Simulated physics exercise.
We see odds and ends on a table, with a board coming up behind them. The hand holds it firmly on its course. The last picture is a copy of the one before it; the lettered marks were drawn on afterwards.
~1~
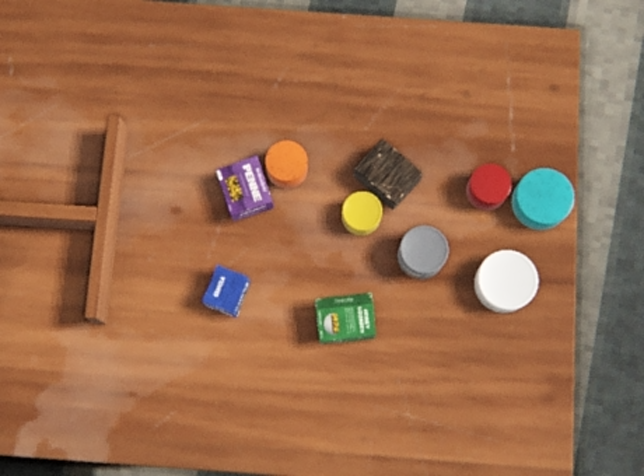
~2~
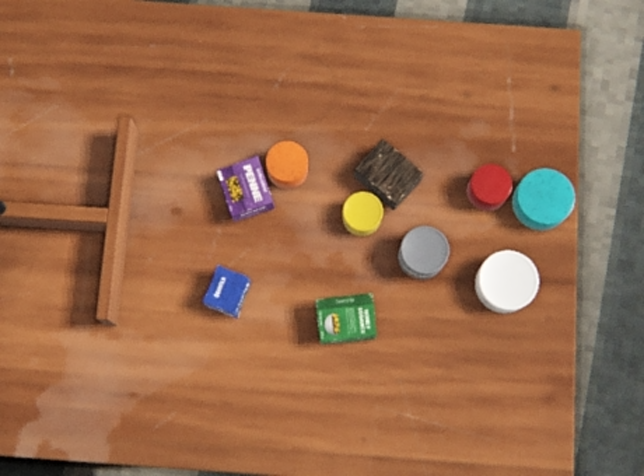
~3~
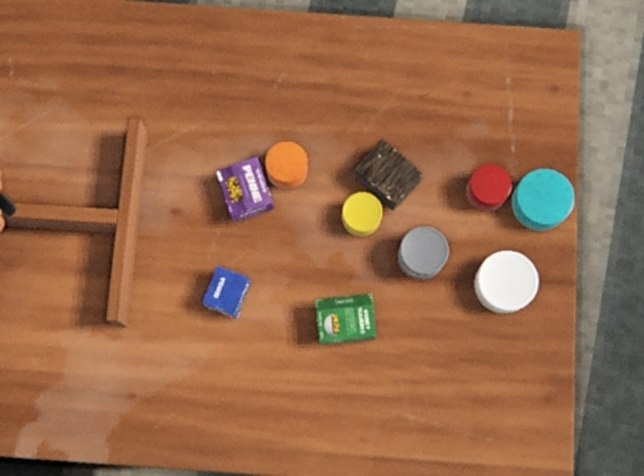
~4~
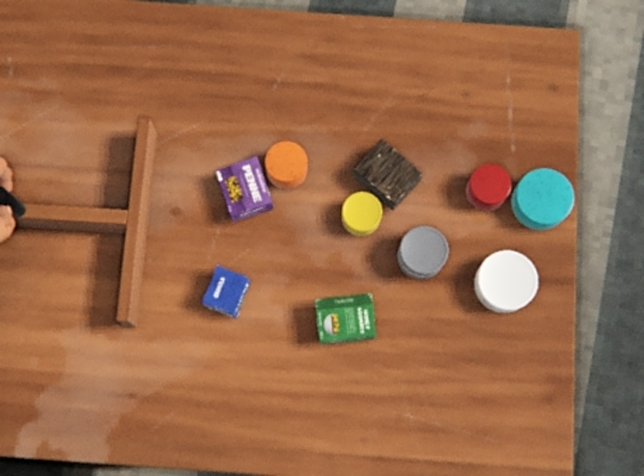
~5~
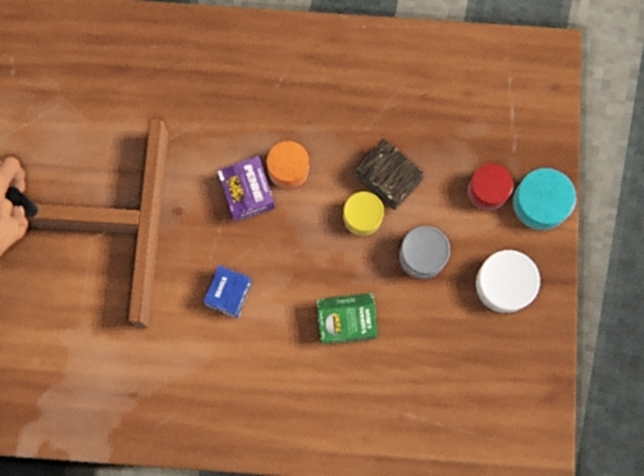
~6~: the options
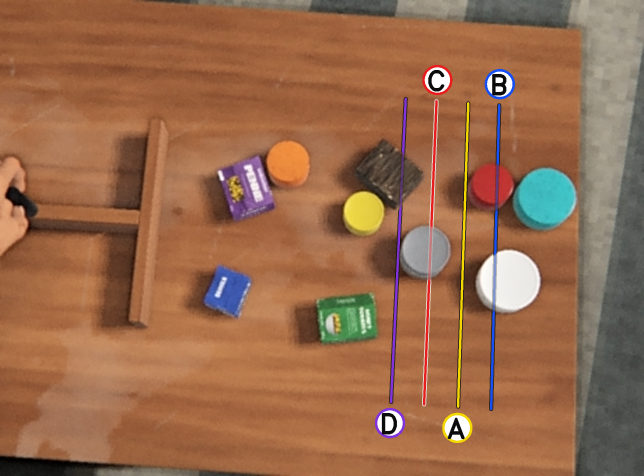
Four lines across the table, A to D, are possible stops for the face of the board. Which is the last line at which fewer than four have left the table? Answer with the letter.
No fourth one falls up to B.
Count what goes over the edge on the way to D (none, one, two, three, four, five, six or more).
In all, none.
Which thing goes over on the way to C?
The turquoise pot.
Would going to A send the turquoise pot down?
Yes.
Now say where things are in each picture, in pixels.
The first picture shows blue packet (227, 291); green packet (345, 319); purple packet (245, 189).
The second picture shows board (113, 216); red pot (489, 188).
The third picture shows board (124, 217); black block (388, 176).
The fourth picture shows board (134, 217); yellow jar (362, 214).
The fifth picture shows board (146, 218); orange pot (288, 165); blue packet (228, 292); green packet (347, 319).
On the marked copy, A at (463, 250); B at (495, 252); C at (431, 248); D at (399, 245).
With B. Early on, board (273, 227); orange pot (333, 160); blue packet (294, 296).
Further on, board (398, 235); turquoise pot (567, 207); red pot (520, 192).
At the end, board (497, 242); red pot over the edge; turquoise pot over the edge; two fallen.
As for the rest, A is within the limit but short; C is within the limit but short; D is within the limit but short.
